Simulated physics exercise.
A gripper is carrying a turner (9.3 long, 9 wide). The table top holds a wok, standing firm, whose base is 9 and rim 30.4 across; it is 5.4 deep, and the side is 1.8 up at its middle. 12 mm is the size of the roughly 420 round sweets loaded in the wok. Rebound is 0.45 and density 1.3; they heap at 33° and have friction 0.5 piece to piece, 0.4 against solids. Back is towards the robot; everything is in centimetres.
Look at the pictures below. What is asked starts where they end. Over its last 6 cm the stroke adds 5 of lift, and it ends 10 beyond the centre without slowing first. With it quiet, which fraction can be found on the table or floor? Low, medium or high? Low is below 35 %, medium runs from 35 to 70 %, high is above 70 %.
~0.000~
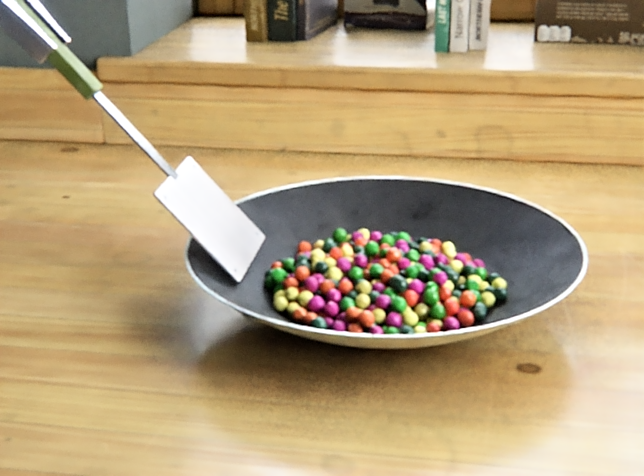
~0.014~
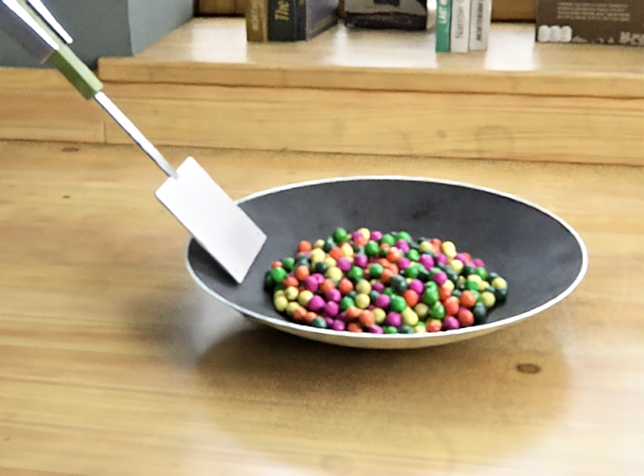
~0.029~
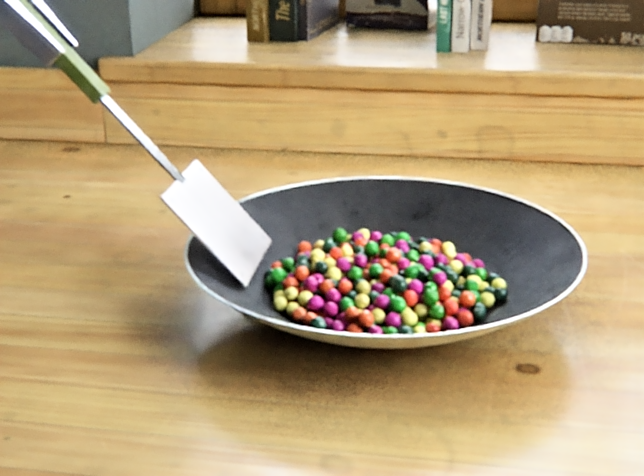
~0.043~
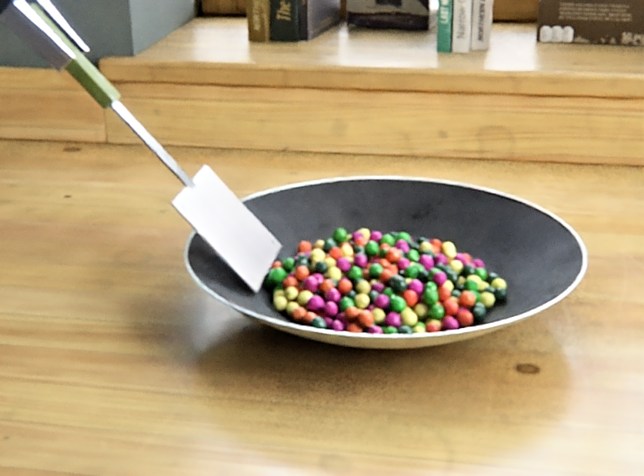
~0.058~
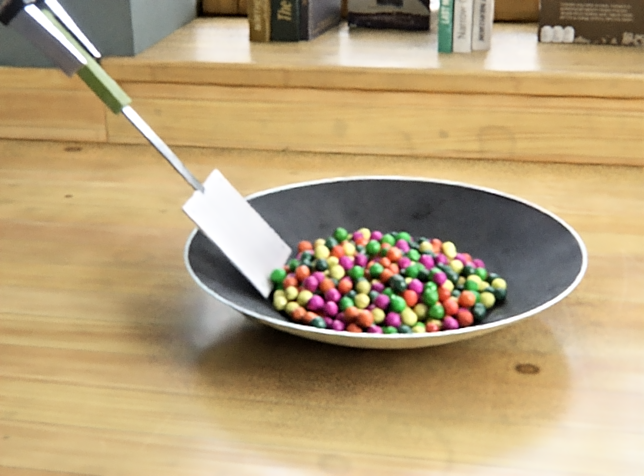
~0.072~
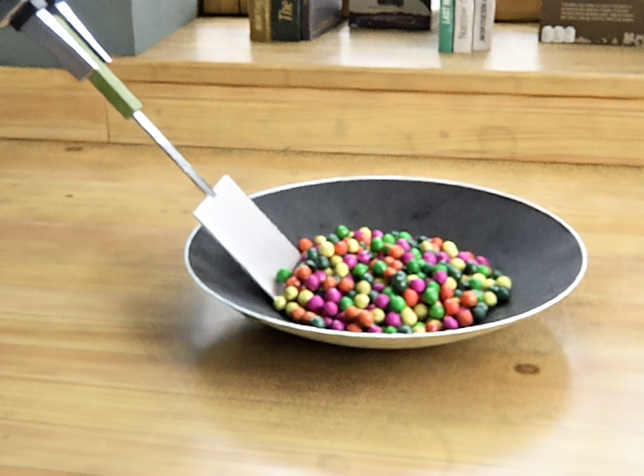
The share is low, below 35 %.
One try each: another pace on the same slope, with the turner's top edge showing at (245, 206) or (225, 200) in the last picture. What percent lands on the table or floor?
40 % and 35 %.
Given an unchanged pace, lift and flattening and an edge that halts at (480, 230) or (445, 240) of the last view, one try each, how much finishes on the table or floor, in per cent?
Estimates, in order: 5 % and 0 %.
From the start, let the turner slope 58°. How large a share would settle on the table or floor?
In that case, around 20 percent would end up on the table or floor.
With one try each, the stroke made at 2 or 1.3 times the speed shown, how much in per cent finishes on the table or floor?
Some 45 per cent, then some 30 per cent, on the table or floor.
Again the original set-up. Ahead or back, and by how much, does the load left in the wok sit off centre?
I'd say it's roughly 4.5 cm toward the front.
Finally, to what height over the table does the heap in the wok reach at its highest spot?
Some 5.5 cm.
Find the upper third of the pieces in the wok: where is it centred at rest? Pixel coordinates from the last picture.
About (502, 269).
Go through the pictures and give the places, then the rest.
Turner top edge at (172, 174), sloping 48°; upper third of the load around (378, 273), from x 270 to 500, top at y 235; 424 in the wok, in the first frame.
Turner top edge at (173, 175), sloping 48°; upper third of the load around (378, 273), from x 270 to 500, top at y 235, in the second frame.
Turner top edge at (179, 178), sloping 48°; upper third of the load around (377, 273), from x 270 to 500, top at y 235, in the third frame.
Turner top edge at (189, 184), sloping 48°; upper third of the load around (377, 273), from x 270 to 500, top at y 235, in the fourth frame.
Turner top edge at (200, 189), sloping 48°; upper third of the load around (378, 272), from x 280 to 500, top at y 235, in the fifth frame.
Turner top edge at (210, 194), sloping 48°; upper third of the load around (382, 271), from x 280 to 505, top at y 235; 424 in the wok, in the sixth frame.
By 0.19 s, sloping 48°, highest piece 5 above the table; 424 in the wok.
By 0.30 s, sloping 48°, highest piece 8 above the table; 415 in the wok, 9 on the blade or in flight.
By 0.56 s, sloping 48°, highest piece 6 above the table; 336 in the wok, 87 on the table or floor, 1 on the blade or in flight.
By 1.61 s, sloping 48°, highest piece 5 above the table; 336 in the wok, 88 on the table or floor.
Final count, 336 in the wok, 88 on the table or floor. That is 21 % on the table or floor.
